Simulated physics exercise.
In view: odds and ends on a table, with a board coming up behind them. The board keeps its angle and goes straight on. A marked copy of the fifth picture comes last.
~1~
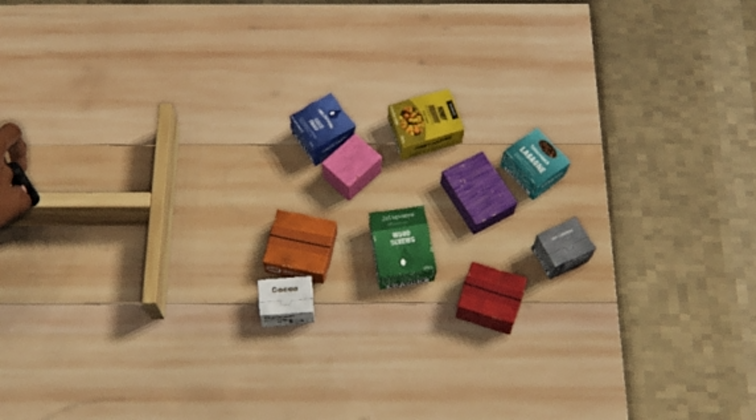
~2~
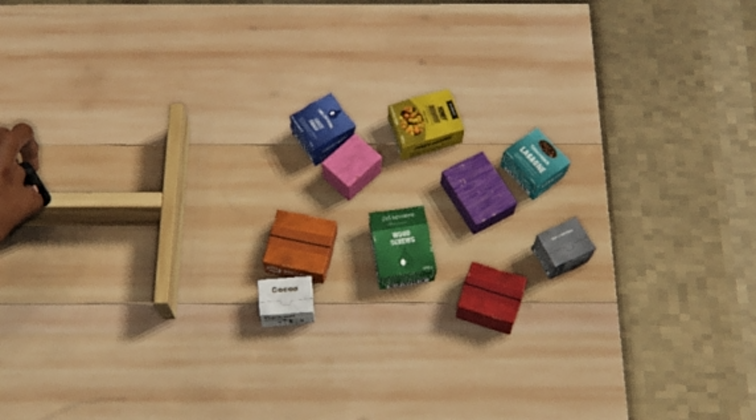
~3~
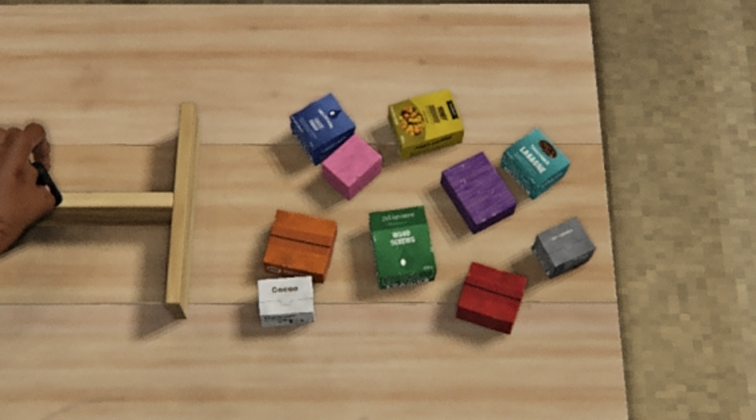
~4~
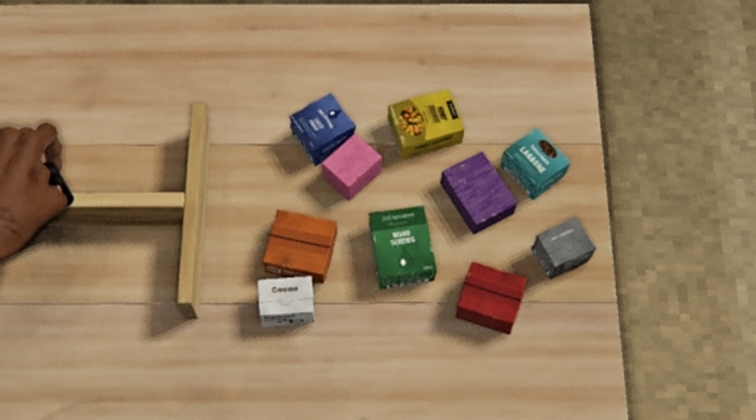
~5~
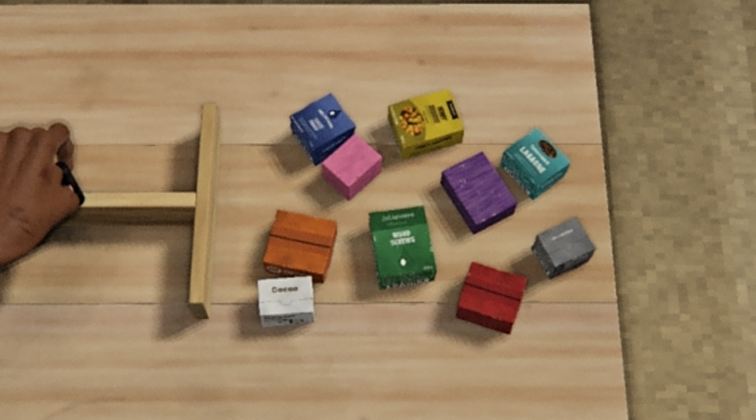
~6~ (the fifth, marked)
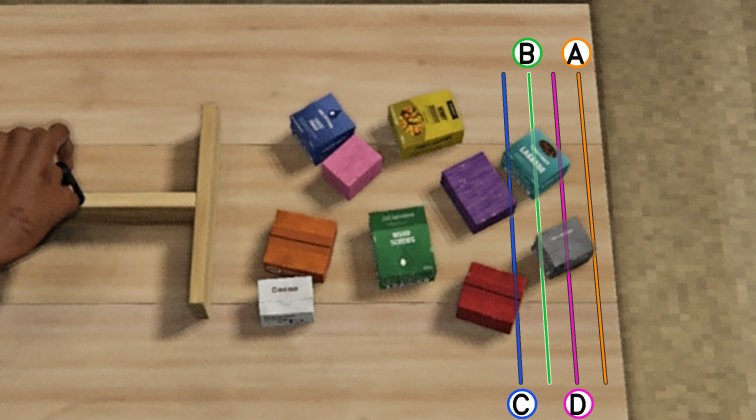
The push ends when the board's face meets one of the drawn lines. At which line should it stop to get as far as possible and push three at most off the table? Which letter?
No fourth one falls up to C.
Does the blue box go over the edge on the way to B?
No.
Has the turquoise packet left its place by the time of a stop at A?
Yes.
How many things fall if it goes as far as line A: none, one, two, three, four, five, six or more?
By then, six or more.
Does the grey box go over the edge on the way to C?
Yes.
On the marked copy, A at (591, 219); B at (539, 219); C at (512, 219); D at (564, 219).
Following C. Soon after the start, board (315, 199); white packet (349, 303); blue box (357, 132).
Later, board (426, 199); turquoise packet (572, 162); grey box (580, 251).
In the end, board (510, 199); turquoise packet over the edge; grey box over the edge; two fallen.
As for the rest, A drops ten; B drops six; D drops six.
